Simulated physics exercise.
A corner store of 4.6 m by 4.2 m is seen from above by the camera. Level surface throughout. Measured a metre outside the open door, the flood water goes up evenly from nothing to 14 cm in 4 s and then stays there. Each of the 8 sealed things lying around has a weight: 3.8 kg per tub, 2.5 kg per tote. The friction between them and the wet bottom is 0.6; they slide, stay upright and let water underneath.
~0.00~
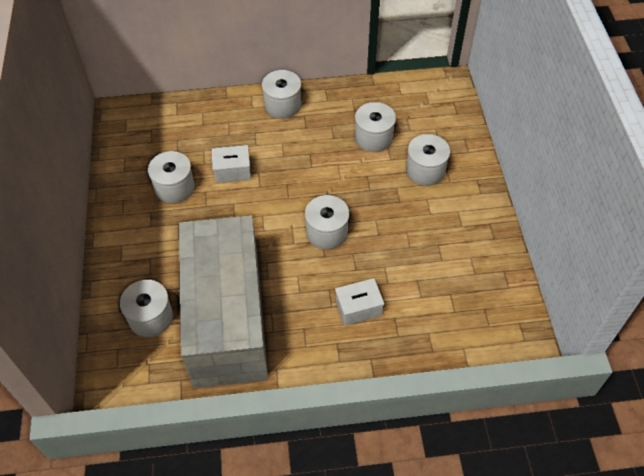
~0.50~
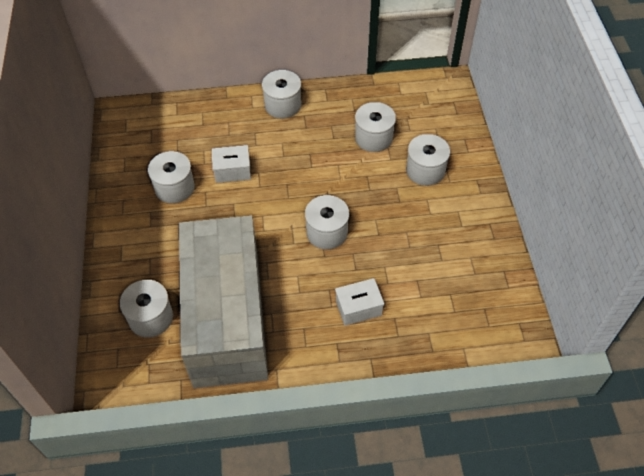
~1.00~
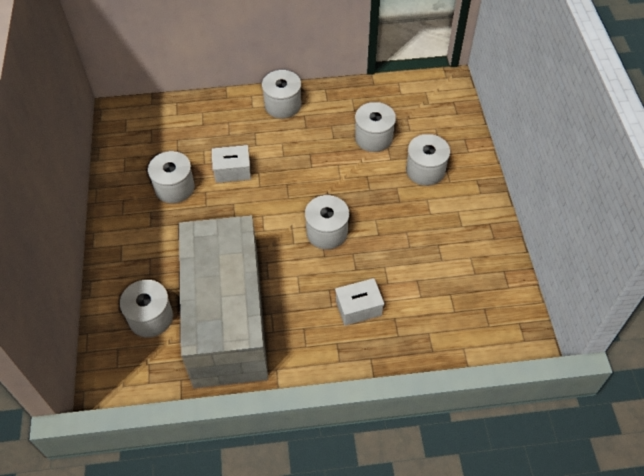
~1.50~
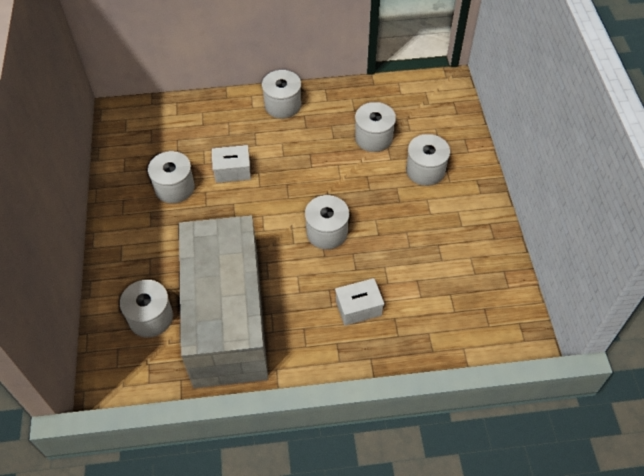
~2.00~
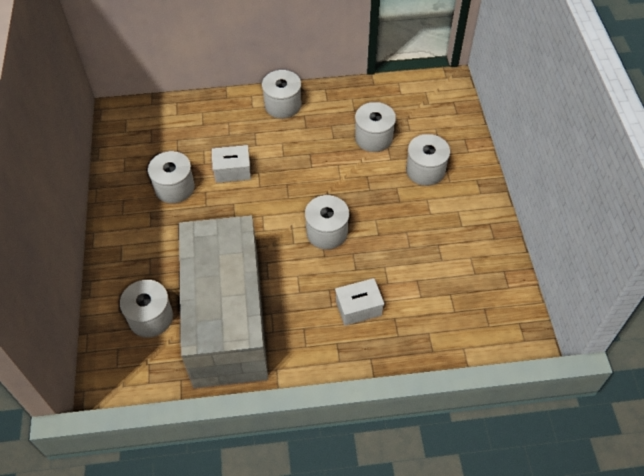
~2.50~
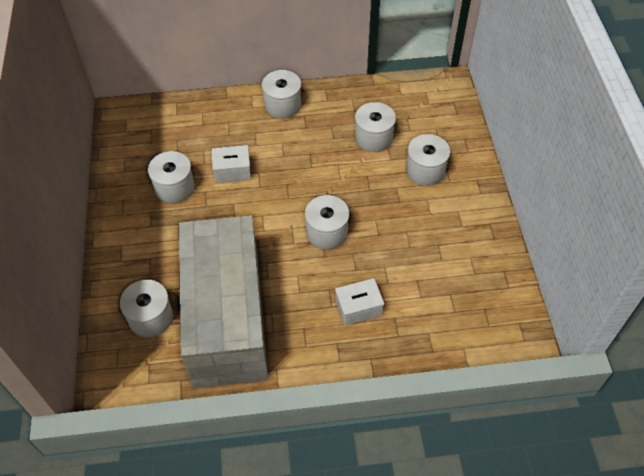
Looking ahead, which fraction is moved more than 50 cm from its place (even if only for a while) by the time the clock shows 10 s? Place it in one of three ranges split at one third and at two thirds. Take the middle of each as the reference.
Range: The middle, one to two thirds.
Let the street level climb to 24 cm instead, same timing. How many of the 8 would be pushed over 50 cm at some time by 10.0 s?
Then it comes to 4.
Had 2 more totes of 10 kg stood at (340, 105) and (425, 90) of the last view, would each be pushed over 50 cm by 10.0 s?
The first: Not as far. The second: Farther.
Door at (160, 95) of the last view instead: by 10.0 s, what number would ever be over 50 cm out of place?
The answer would then be 3.
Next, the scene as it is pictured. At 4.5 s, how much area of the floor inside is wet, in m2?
That flooded area is roughly 3.5 m2.
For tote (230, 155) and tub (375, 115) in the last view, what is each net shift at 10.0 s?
The first is 0 cm from its start, the second 150 cm.
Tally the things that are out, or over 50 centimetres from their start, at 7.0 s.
Count then: 2.
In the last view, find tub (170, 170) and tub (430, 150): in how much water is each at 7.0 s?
Roughly 0 and 3 cm.
After 3.5 s 0 of 8 are over 50 cm from their spots; 0 afloat.
After 4.5 s 0 of 8 are over 50 cm from their spots; 0 afloat.
After 7.0 s 2 of 8 are over 50 cm from their spots; 2 afloat.
After 10.0 s 3 of 8 are over 50 cm from their spots, and 3 have been at some point; 3 afloat.
